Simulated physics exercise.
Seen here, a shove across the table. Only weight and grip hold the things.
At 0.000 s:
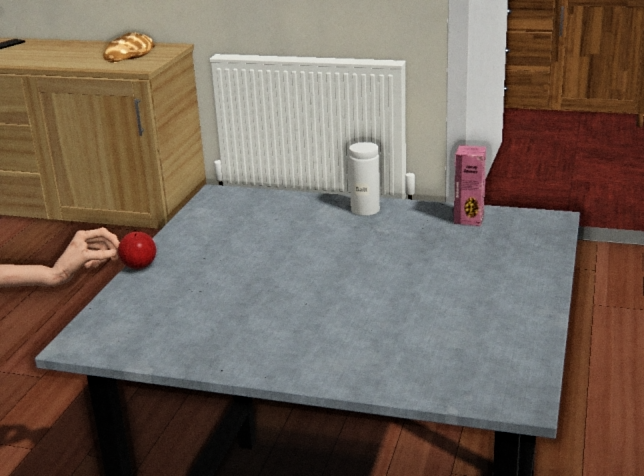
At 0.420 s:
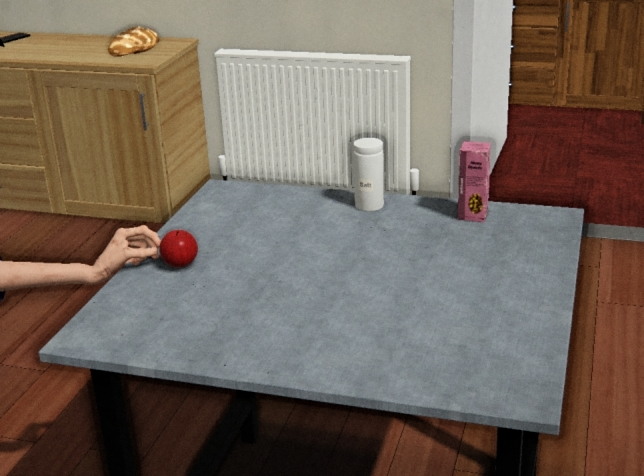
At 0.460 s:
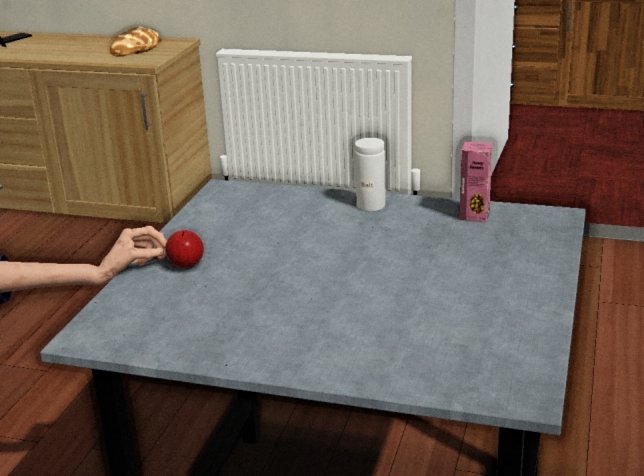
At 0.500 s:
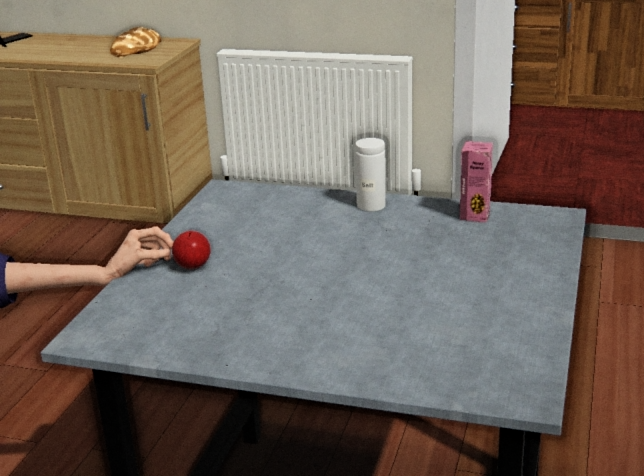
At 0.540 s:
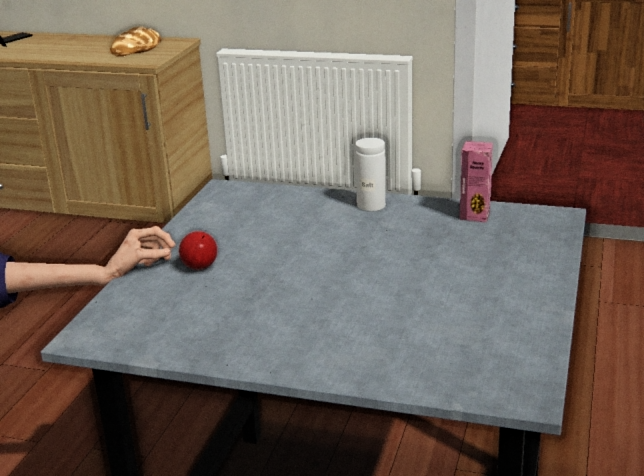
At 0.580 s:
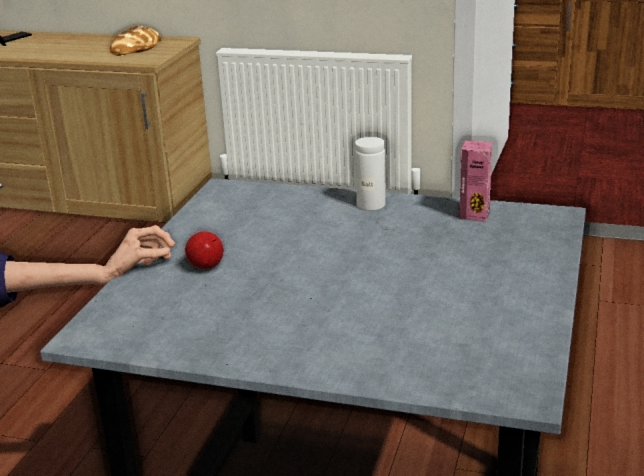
In a room with a wooden cabinet and a white radiator, a hand at the left edge of a grey table holds its fingers against a red apple. The hand pushes the apple a short way to the right across the tabletop, then stays back as the apple moves slightly farther right, away from the fingertips.
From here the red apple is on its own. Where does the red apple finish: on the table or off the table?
The red apple stays on the table.
By 0.68 s, red apple moved about its own width near (218, 252).
By 0.78 s, red apple moved about its own width near (231, 253).
By 0.88 s, red apple moved about its own width near (240, 254).
By 1.08 s, red apple moved well along near (250, 255).
When it is over (1.5 s), moved from the start, red apple. End places, in pixels of the last picture, red apple near (251, 255).
